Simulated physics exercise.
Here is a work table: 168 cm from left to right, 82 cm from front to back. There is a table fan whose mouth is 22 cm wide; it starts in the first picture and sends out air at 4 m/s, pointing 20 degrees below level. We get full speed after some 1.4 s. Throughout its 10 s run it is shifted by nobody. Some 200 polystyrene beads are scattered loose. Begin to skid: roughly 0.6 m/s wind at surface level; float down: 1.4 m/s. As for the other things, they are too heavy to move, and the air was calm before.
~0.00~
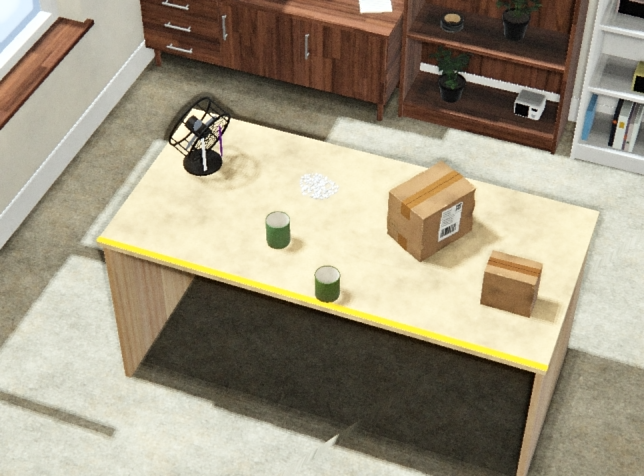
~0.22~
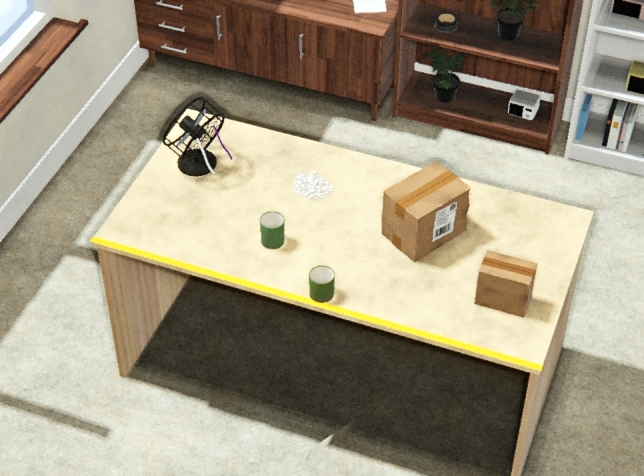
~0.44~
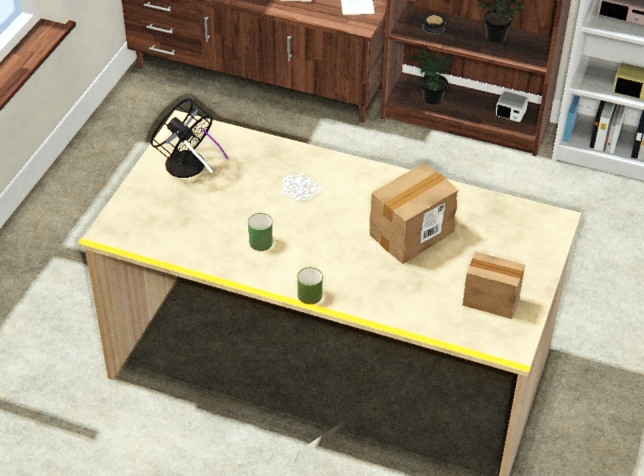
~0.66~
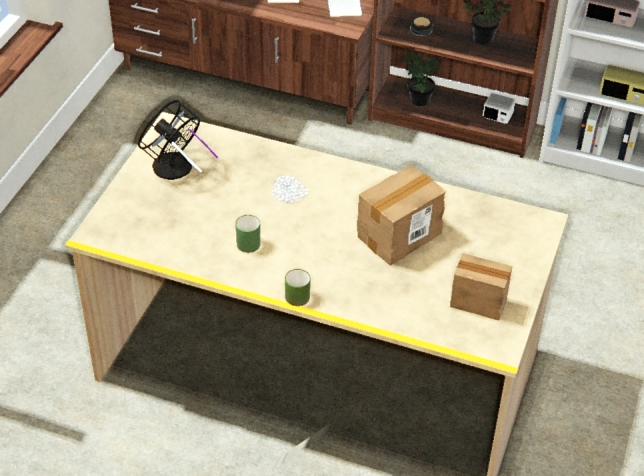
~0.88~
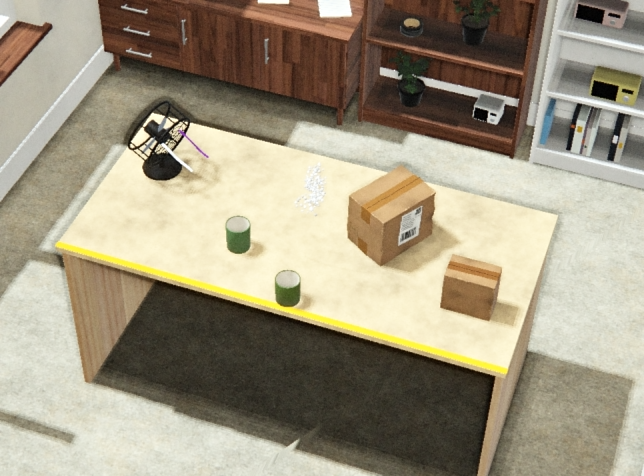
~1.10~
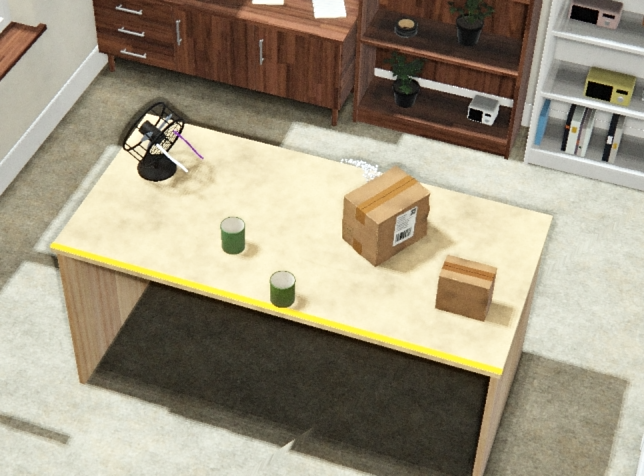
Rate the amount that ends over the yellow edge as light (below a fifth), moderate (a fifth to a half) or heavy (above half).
Light.
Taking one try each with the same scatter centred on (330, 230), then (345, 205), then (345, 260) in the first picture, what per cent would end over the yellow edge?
Taking the three spots in order, you'd get around 70 percent, 0 percent and 90 percent.
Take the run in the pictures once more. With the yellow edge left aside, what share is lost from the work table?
100 %.
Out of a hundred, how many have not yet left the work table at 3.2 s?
About 0 %.
After 2.0 s, 0 % are on the move or not yet settled, 0 % are over the yellow edge.
After 3.2 s, 0 % are on the move or not yet settled, 0 % are over the yellow edge.
After 5.5 s, 0 % are on the move or not yet settled, 0 % are over the yellow edge.
After 10.0 s, at the end, 0 % are over the yellow edge.
